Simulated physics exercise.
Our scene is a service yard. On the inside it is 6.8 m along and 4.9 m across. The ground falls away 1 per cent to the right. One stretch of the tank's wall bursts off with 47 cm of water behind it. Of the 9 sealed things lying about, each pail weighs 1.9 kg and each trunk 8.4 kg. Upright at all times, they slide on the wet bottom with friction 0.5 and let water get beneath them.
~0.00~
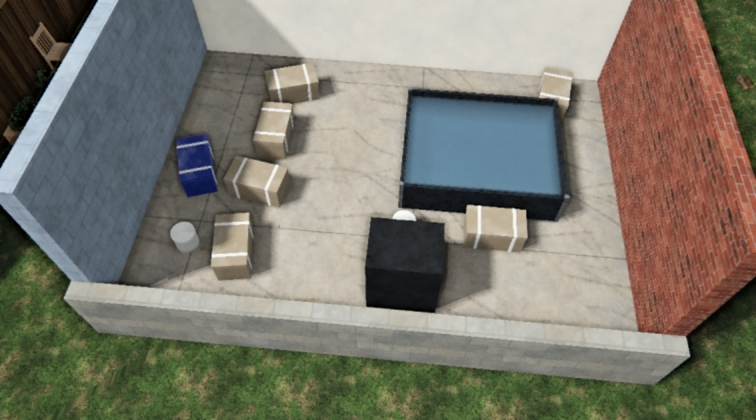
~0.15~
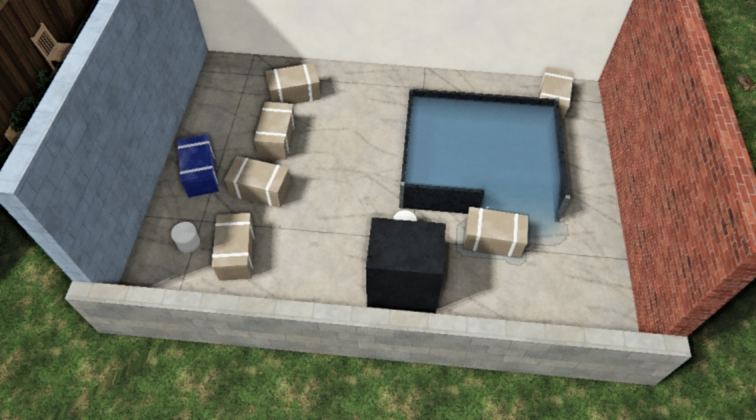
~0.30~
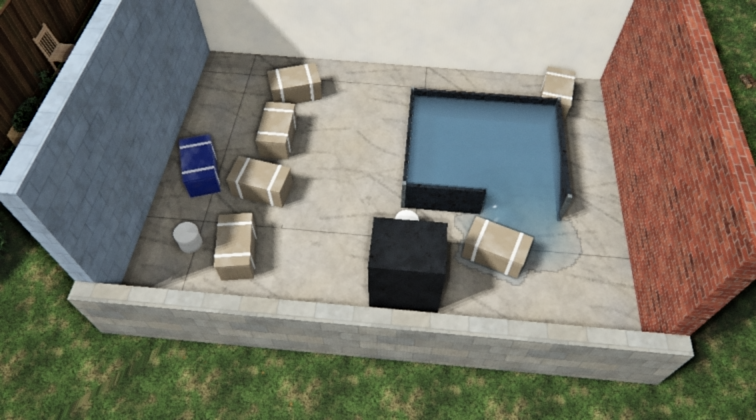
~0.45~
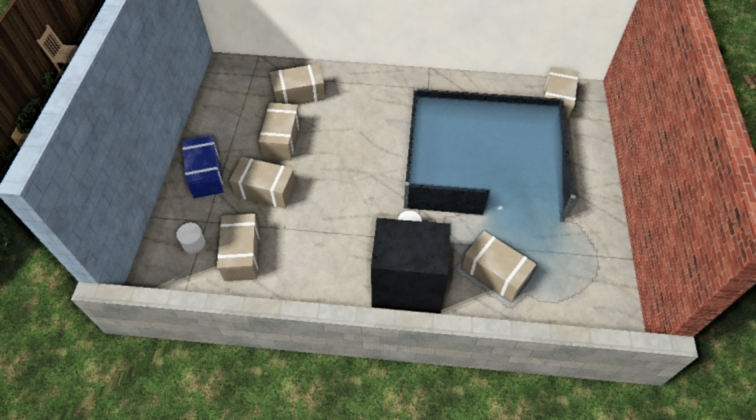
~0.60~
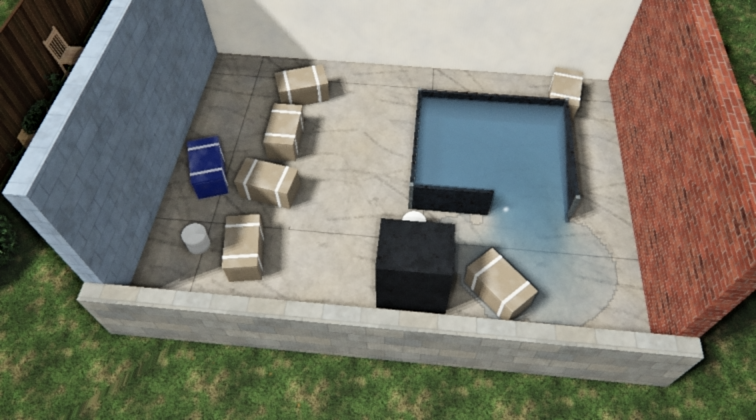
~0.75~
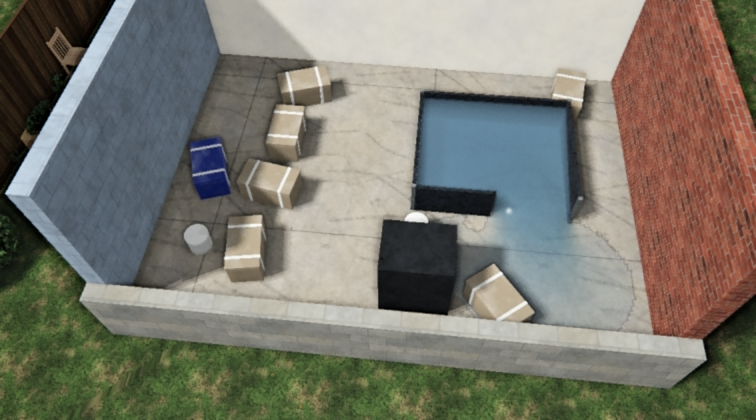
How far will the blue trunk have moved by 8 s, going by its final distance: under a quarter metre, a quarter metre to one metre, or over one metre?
It will have moved a quarter metre to one metre.
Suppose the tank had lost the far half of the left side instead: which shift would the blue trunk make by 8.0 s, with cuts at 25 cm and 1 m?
Result: The blue trunk goes a long way.
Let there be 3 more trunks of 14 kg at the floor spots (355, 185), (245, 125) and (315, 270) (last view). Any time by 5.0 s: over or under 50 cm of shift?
In sequence: Stays within; stays within; goes beyond.
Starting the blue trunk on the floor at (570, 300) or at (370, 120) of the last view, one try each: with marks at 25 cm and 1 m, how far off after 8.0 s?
One try each gives this: It wanders off a long way, then it remains roughly in place.
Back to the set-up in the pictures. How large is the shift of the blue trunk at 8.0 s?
Distance: Near 40 cm.
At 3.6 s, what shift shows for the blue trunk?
It is about 0 cm out of place by then.
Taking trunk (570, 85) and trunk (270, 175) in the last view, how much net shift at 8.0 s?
First 200 cm, then 40 cm.
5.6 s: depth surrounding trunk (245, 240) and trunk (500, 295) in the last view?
Some 5 cm at the first, some 10 cm at the second.
After 1.6 s the blue trunk is near (207, 160), 0.0 m from its start, aground; 0 afloat.
After 3.6 s the blue trunk is near (207, 160), 0.0 m from its start, aground; 1 afloat.
After 5.6 s the blue trunk is near (207, 160), 0.0 m from its start, aground; 4 afloat.
After 8.0 s the blue trunk is near (226, 141), 0.4 m from its start, afloat; 6 afloat.
